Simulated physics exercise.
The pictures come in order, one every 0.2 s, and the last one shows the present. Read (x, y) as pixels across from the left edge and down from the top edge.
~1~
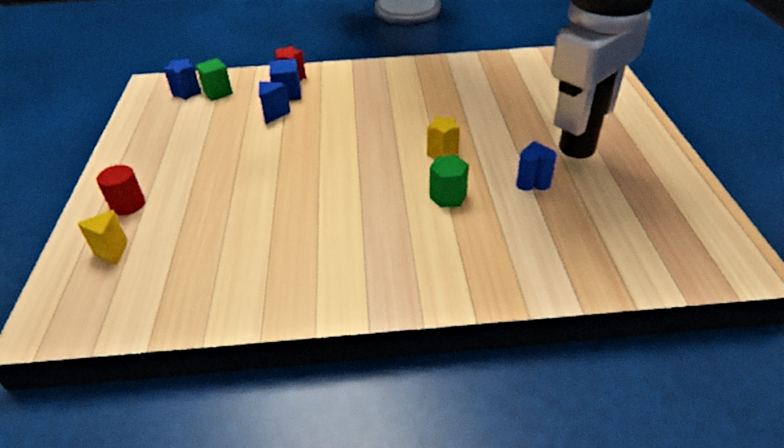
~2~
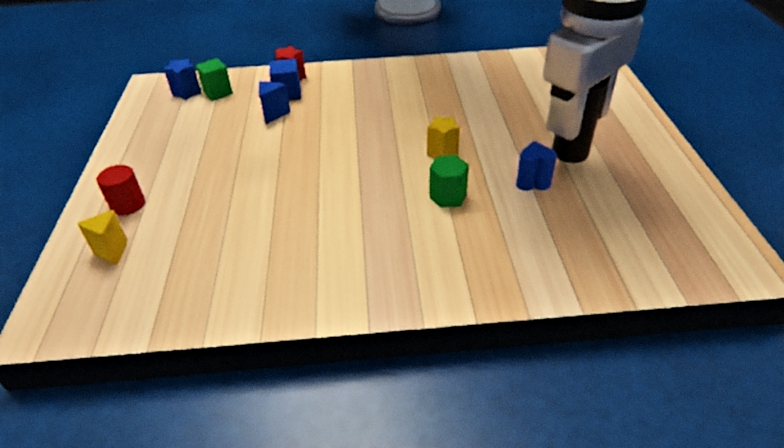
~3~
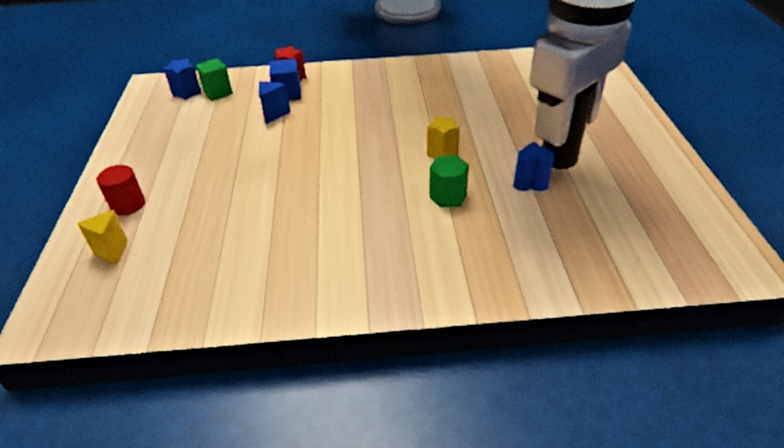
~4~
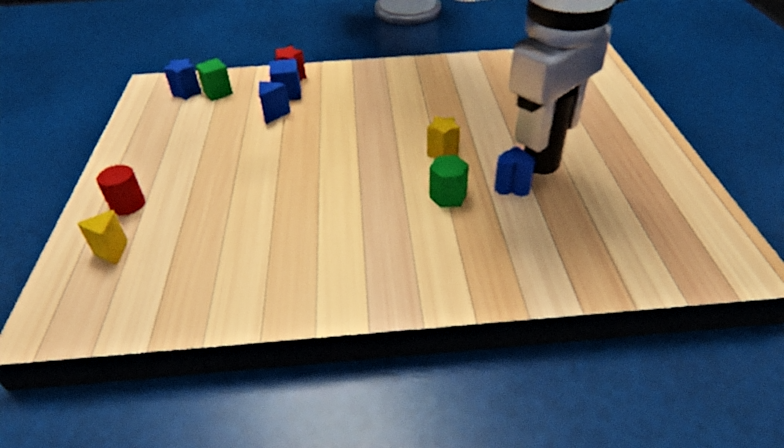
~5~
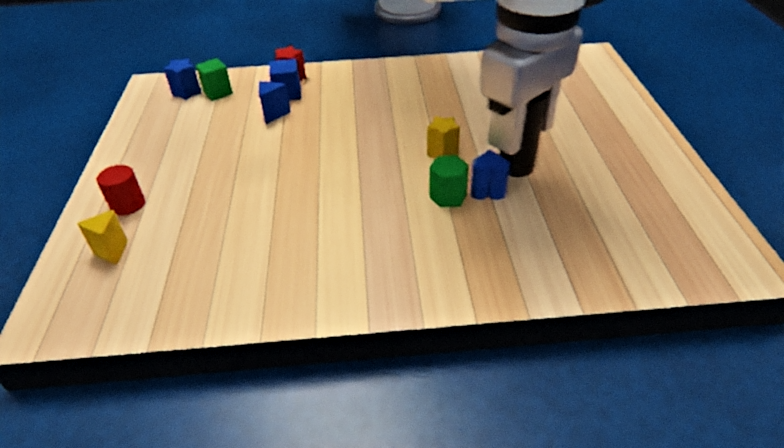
Robot arm moving in beside a blue block and pushing it left across a wooden board, up close to a green block.
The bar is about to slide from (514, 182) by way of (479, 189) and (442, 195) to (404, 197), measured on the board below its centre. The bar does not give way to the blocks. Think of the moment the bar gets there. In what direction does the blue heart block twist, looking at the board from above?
Looking down: Anticlockwise.
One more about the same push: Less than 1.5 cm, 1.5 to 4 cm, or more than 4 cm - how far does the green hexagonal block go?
The answer will be the long band, over 4 cm.
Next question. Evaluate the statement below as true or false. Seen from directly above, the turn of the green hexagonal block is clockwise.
True
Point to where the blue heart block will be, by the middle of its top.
Roughly at (439, 187).
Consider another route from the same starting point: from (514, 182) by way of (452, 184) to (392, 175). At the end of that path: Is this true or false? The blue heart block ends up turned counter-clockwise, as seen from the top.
The claim holds.
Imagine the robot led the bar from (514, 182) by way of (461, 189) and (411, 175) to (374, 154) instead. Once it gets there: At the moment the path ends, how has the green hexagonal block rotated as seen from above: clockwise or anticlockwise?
From overhead, the rotation is clockwise.
On the path given first. One third of the way, bar at (480, 174); green hexagonal block at (424, 170), turned 50° clockwise; blue heart block at (458, 173), turned 15° anticlockwise.
Two thirds of the way, bar at (441, 181); green hexagonal block at (406, 172), turned 70° clockwise; blue heart block at (441, 186), turned 40° anticlockwise.
At the end, bar at (403, 182); yellow star unmoved; green hexagonal block at (367, 175), turned 60° clockwise; blue heart block at (439, 187), turned 55° anticlockwise.
